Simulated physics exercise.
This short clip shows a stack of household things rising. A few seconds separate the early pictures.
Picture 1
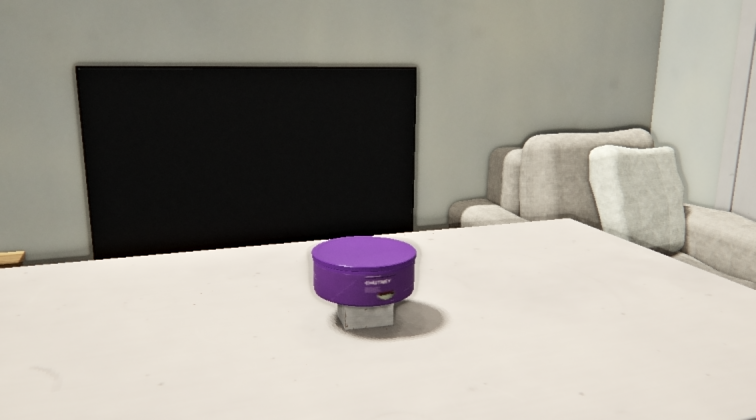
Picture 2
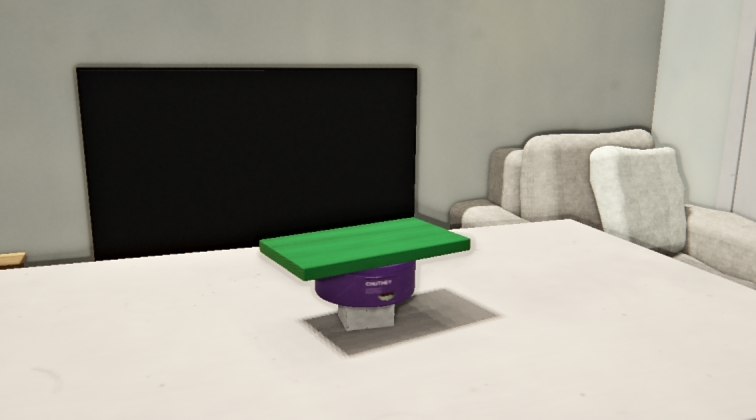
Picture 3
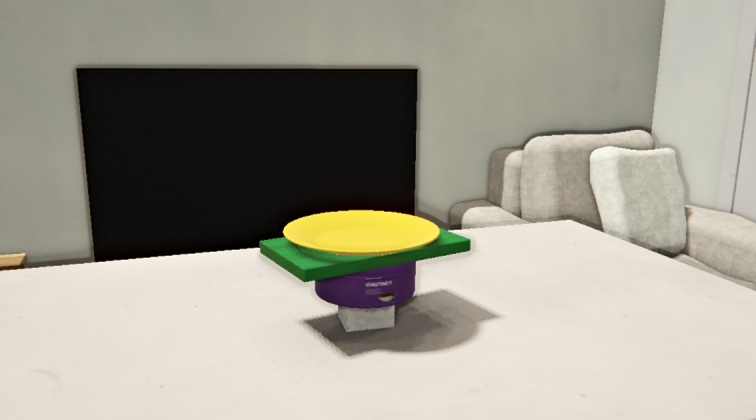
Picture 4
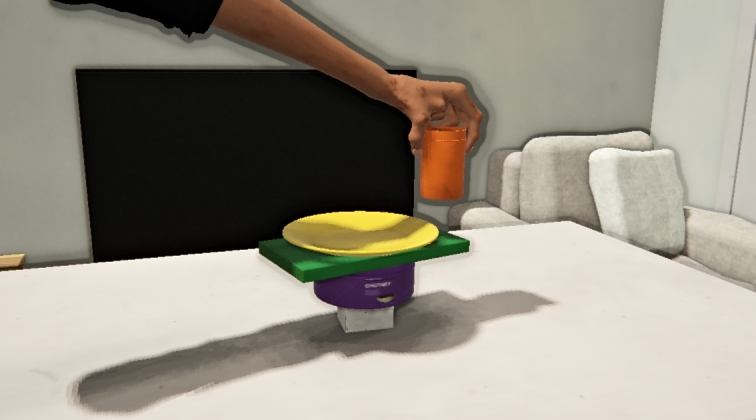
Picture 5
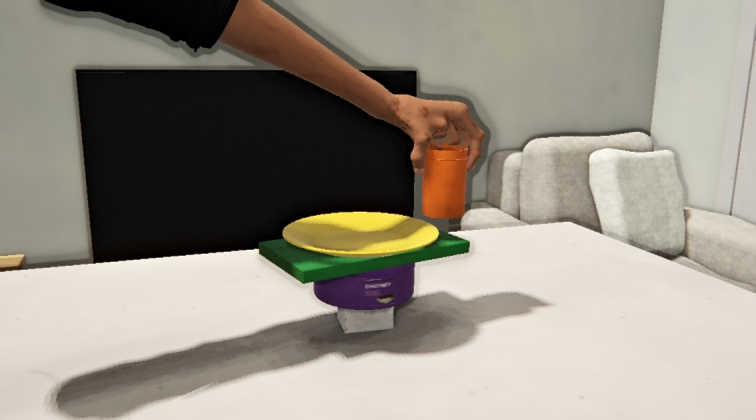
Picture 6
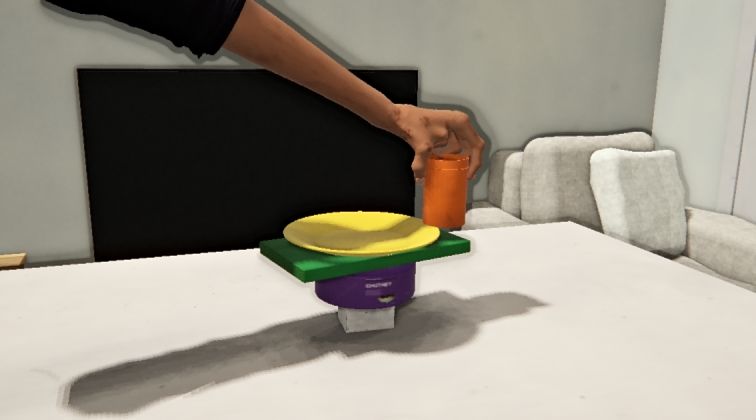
The clip opens on a round purple container atop a small white block on a table; a green board, then a yellow plate, appear on top. An arm reaches in from the upper left with an orange cup, lowers it slightly and sets it down at the stack's right side, still gripping it.
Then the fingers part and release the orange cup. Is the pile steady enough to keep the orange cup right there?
The build does not stay upright.
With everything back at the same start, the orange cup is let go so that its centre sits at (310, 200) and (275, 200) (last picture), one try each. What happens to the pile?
In the first case it holds; in the second case it gives way.
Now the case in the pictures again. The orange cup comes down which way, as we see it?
It goes rightward.
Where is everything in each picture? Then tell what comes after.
The last thing is not in view yet; white block (365, 304), in the first picture.
The last thing is not in view yet; green board (366, 245), in the second picture.
The last thing is not in view yet; white block (366, 306), in the third picture.
On its way; orange cup (442, 163); green board (365, 247), in the fourth picture.
On its way; orange cup (444, 181); white block (365, 308), in the fifth picture.
Set down, still held; orange cup (445, 190); green board (366, 247), in the sixth picture.
Then, 0.40 s on from there, orange cup now fallen.
Then, 0.60 s on from there, things are still on the move.
In the end, fallen, orange cup; the other 4 unmoved. At the end, from the last picture's camera, orange cup near (516, 280). The pile gives way.
